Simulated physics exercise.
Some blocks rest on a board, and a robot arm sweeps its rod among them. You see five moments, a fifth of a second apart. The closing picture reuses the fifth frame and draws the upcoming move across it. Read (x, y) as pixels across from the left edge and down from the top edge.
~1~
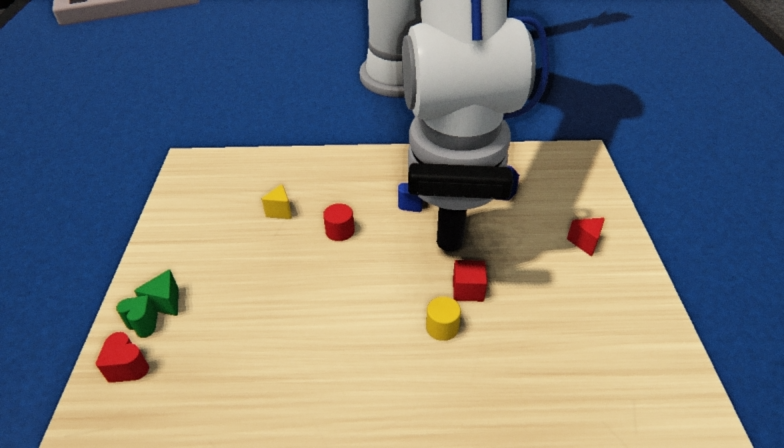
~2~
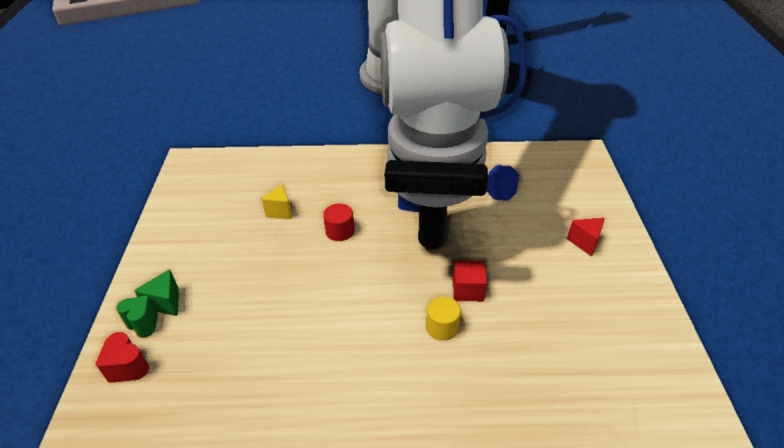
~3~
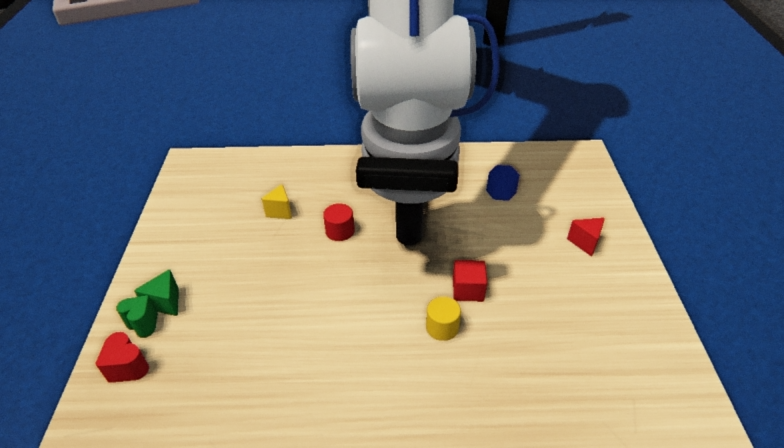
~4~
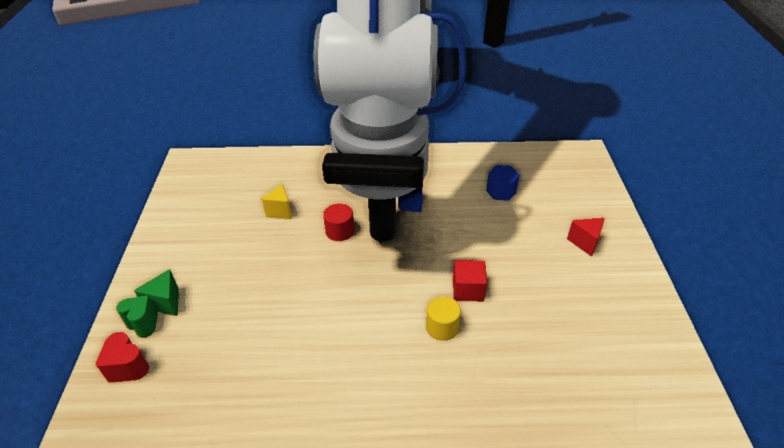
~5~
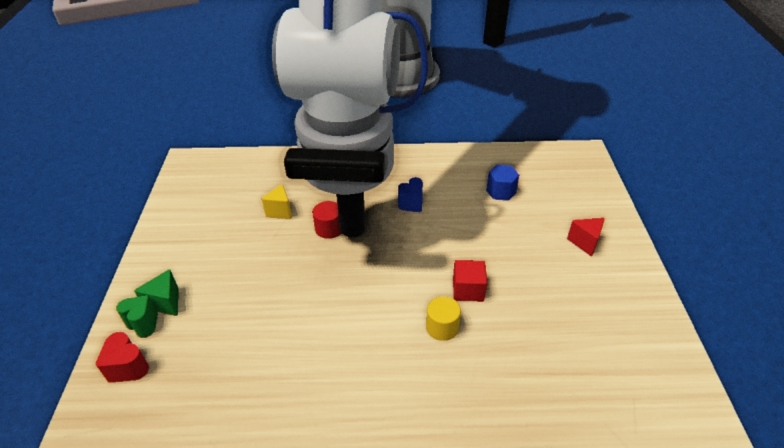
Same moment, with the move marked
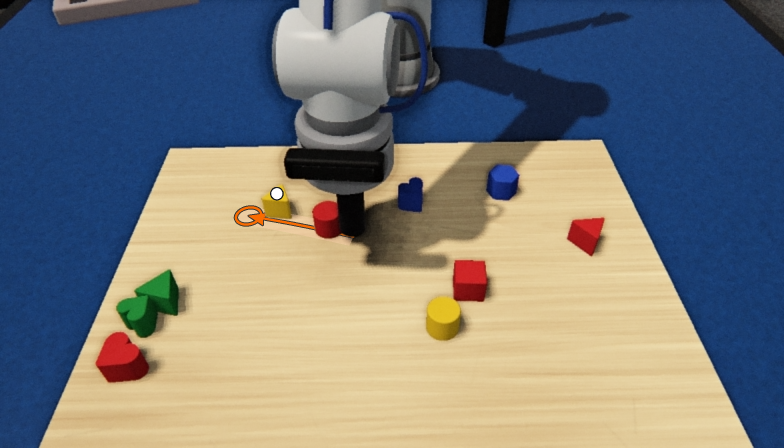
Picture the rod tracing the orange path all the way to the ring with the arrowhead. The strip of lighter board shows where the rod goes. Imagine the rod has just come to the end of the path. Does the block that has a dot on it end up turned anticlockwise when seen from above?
Answer: No.
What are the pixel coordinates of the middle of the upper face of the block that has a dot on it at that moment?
It comes to (237, 168).
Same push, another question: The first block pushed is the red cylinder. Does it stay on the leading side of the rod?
Ahead to the end.
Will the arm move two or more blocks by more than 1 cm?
In short: Yes.
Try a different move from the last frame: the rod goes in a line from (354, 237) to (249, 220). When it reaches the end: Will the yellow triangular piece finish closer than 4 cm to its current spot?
I believe not.
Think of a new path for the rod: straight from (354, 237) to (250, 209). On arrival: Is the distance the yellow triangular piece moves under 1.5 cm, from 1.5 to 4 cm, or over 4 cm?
It travels more than 4 cm.
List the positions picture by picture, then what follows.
Rod tip (450, 242); block tops, yellow triangular piece (277, 194); red cylinder (338, 212); blue heart block partly hidden, in the first frame.
Rod (431, 240); blocks unchanged, in the second frame.
Rod (409, 236); blocks unchanged, in the third frame.
Rod (383, 233); blocks unchanged, in the fourth frame.
Rod (353, 228); yellow triangular piece (277, 194); red cylinder (327, 210); blue heart block (412, 186), in the fifth frame.
Path on the board, straight from (354, 237) to (249, 216); the dot is on the yellow triangular piece.
What follows on the original path. One third of the way, rod (316, 220); yellow triangular piece (270, 191); red cylinder (293, 200).
Two thirds of the way, rod (280, 213); yellow triangular piece (248, 180), turned 85° clockwise; red cylinder (258, 193).
At the end, rod (246, 208); yellow triangular piece (237, 168), turned 110° clockwise; red cylinder (232, 183); blue heart block in place.
